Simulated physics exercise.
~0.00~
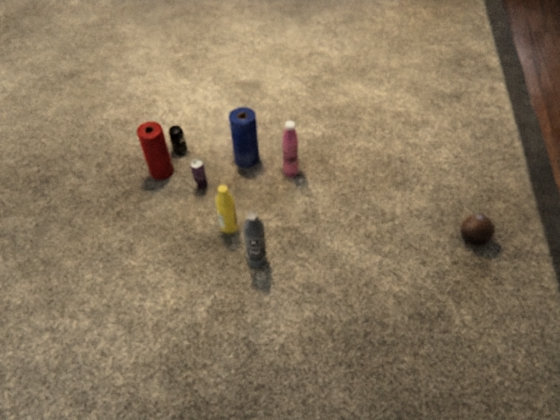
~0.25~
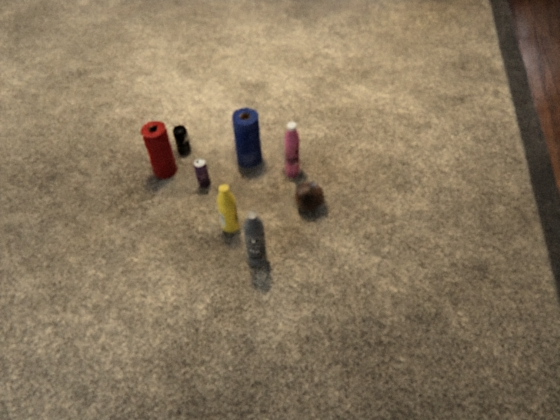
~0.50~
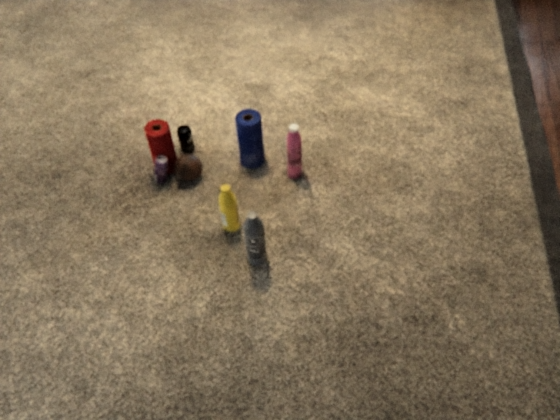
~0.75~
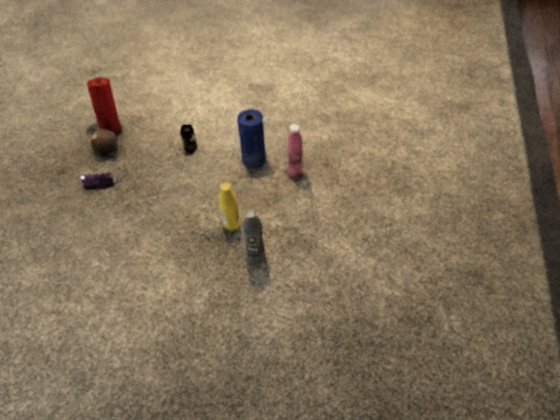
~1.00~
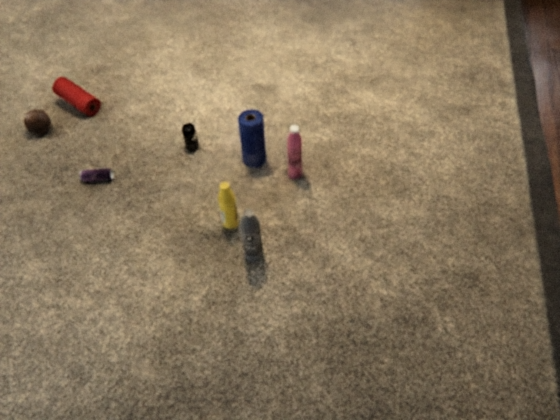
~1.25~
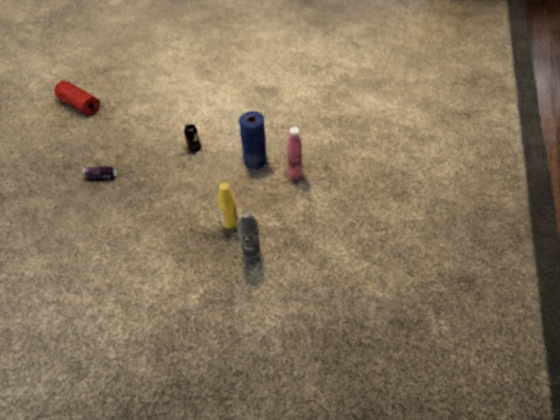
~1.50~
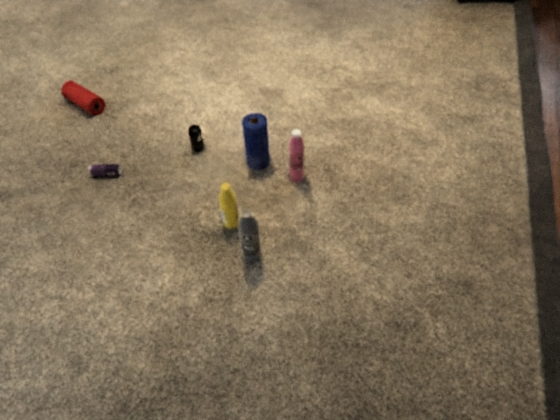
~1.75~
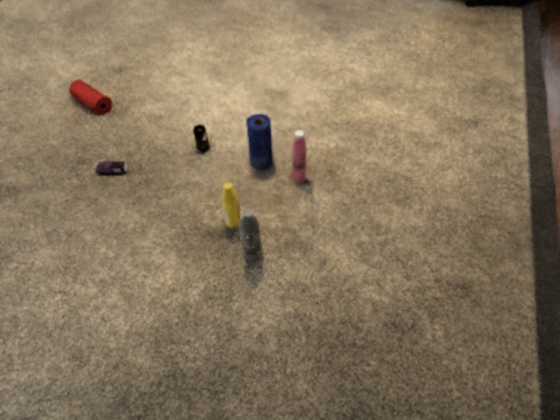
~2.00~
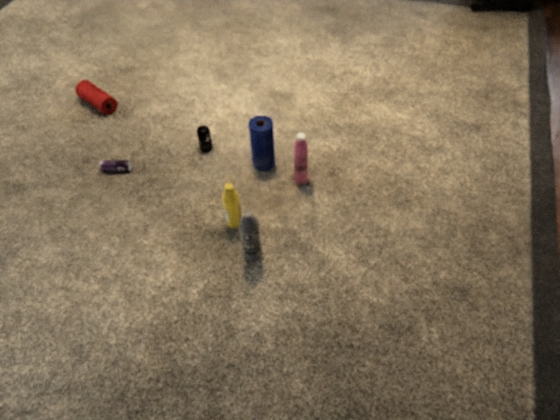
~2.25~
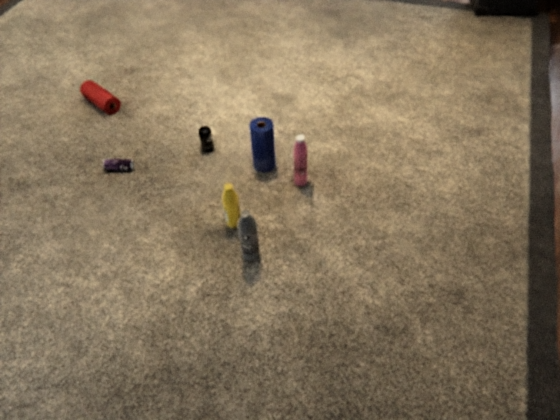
Brown ball rolling left across a carpet, knocking over a small purple can and a red roll, leaving five other objects standing.
